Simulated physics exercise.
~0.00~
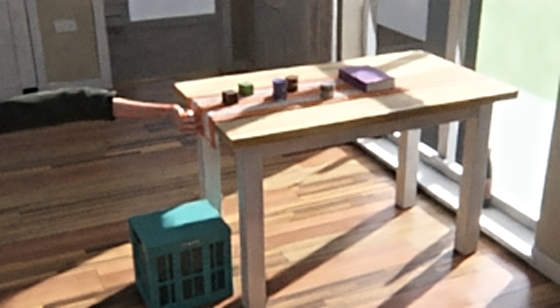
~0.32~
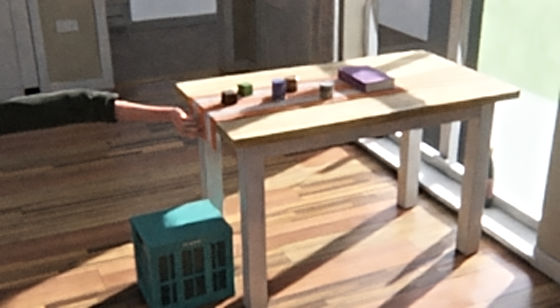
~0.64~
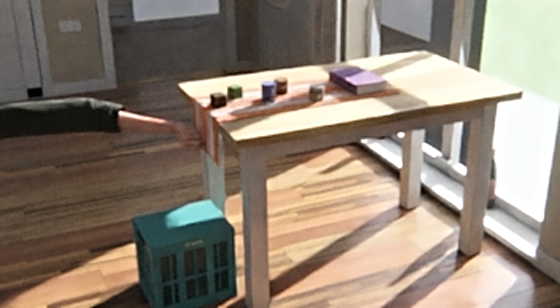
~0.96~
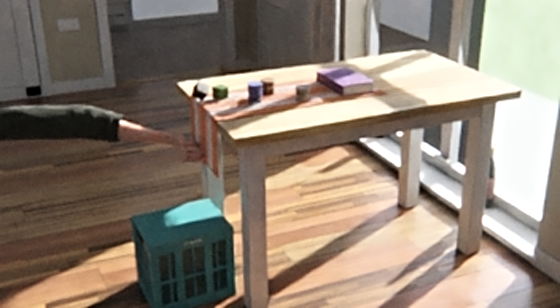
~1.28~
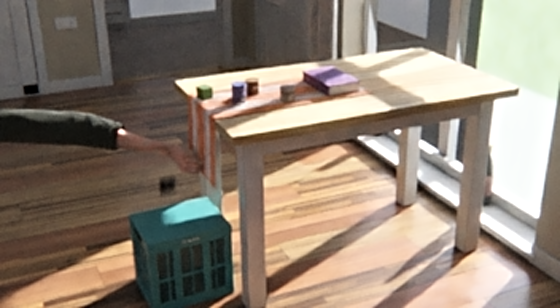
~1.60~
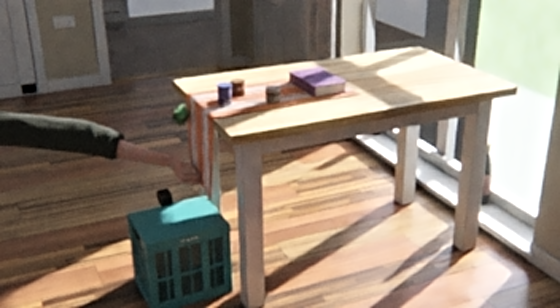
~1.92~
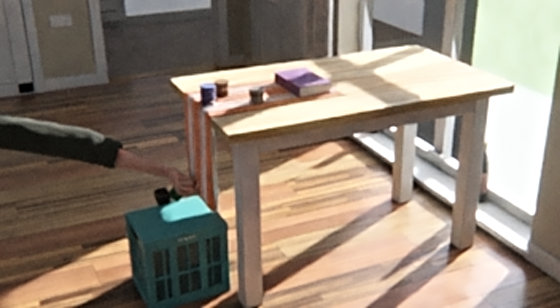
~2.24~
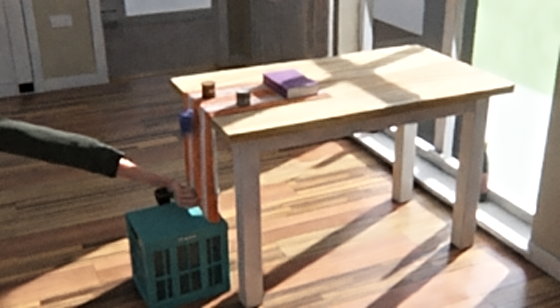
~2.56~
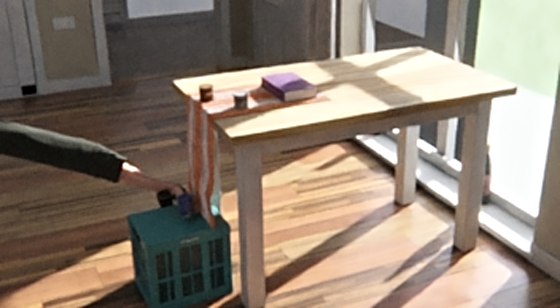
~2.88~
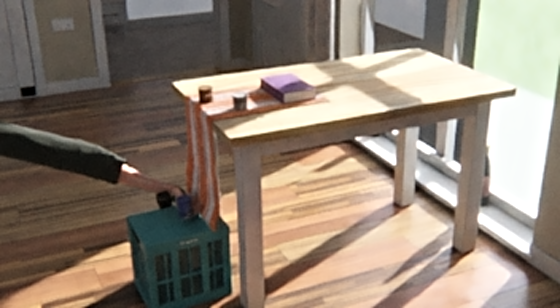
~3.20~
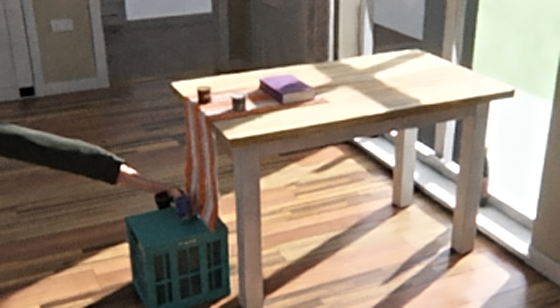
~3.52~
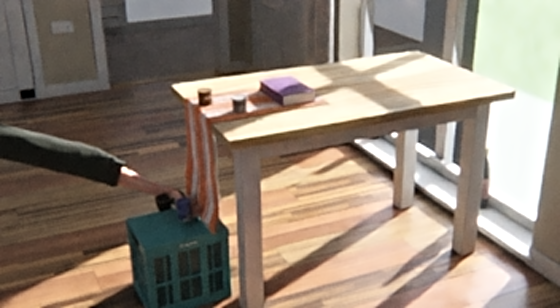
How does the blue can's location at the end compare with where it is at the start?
At the start the blue can stands on the tabletop among the other small objects. By the end it is lower and to the left, on top of the turquoise crate beside the table.
In this clip, a hand draws an orange table runner down over the table's left end, carrying small objects with it. A black cube, a green cube and a blue can drop onto the turquoise crate, while a grey pot, a dark container and a purple book remain on the table.
